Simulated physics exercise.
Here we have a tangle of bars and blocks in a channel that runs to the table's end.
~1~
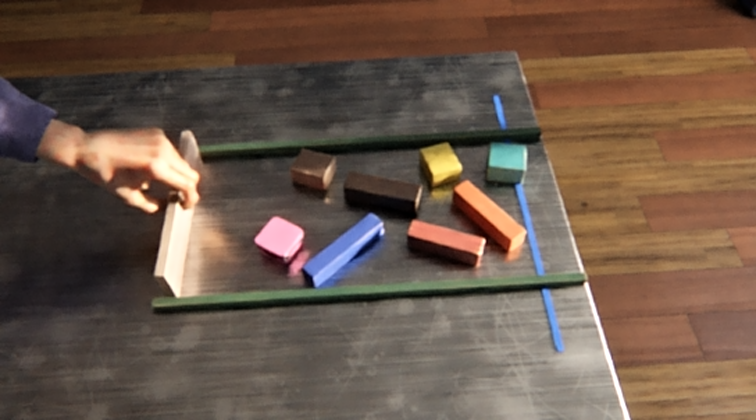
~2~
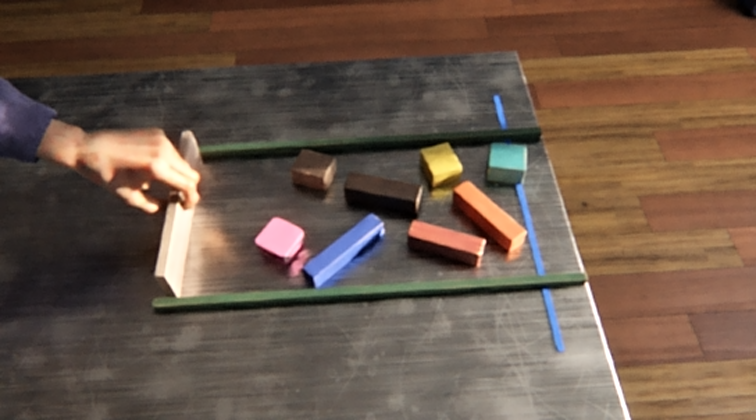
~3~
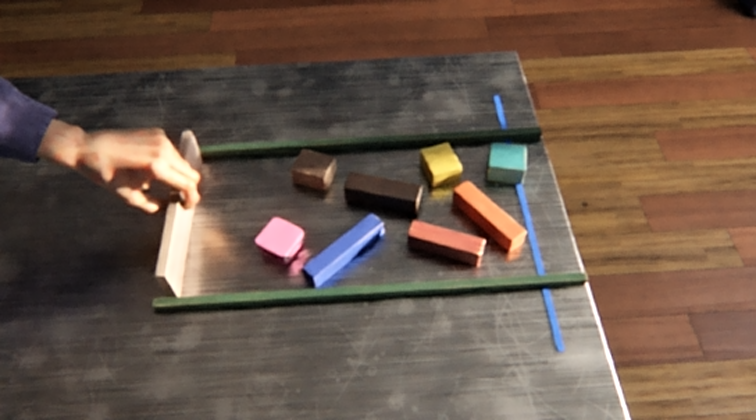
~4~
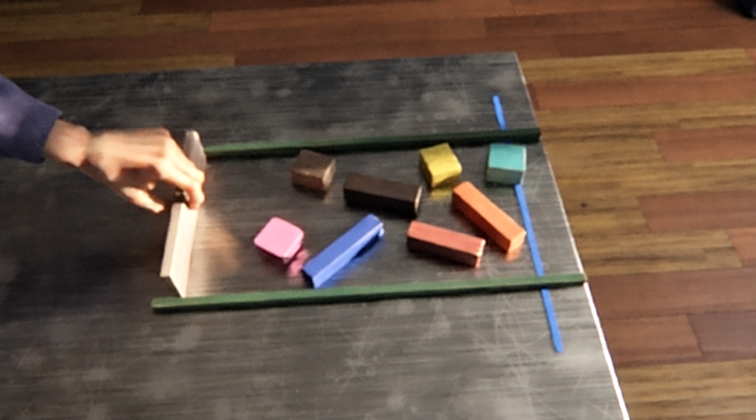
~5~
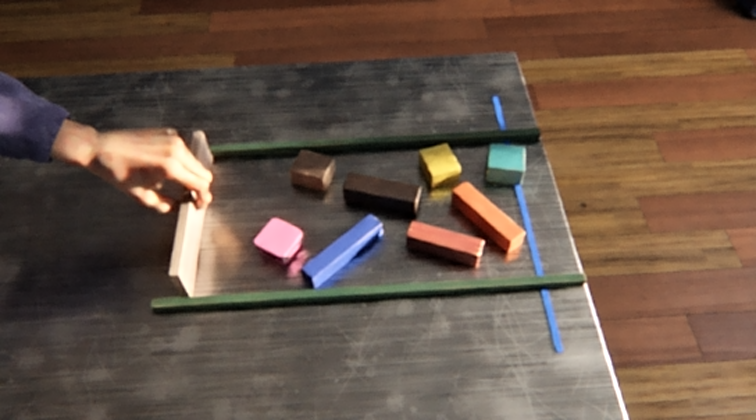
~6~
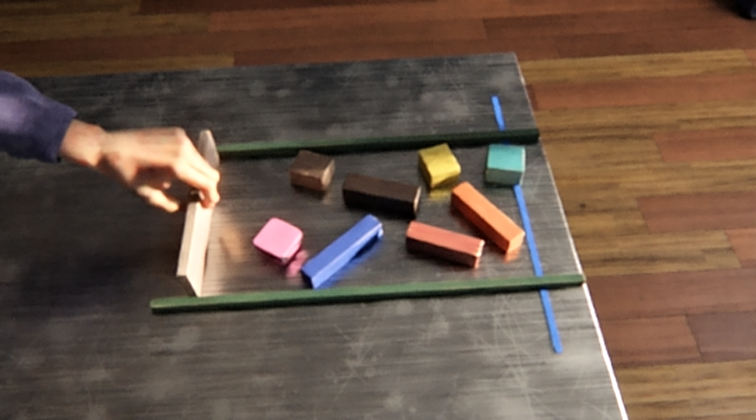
On a dark tabletop, a hand holding an upright board slides it slightly right between green rails, while scattered coloured blocks stay still.
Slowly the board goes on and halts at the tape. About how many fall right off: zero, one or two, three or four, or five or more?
In the end the number that fall off is three or four.
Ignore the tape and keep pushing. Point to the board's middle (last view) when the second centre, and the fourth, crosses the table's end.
About (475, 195), then (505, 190).
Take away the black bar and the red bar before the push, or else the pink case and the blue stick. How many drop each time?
The counts: 2 and 3.
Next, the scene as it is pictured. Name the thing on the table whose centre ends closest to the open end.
The black bar.
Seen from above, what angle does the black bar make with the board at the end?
About 60°.
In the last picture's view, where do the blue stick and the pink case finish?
The blue stick stops around (567, 237); the pink case around (543, 213).
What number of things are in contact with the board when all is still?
In contact: 4.
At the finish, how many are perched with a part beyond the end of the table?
Overhanging: 2.
Early on, none off yet; turquoise block at rest near (504, 164); orange bar at rest near (486, 217); yellow block at rest near (438, 166).
A while later, none off yet; turquoise block at rest near (506, 163); orange bar travelled a little near (519, 209); yellow block travelled about its own width near (473, 166).
Finally, the number that fall off is three or four; lost, red bar, yellow block, orange bar and turquoise block.
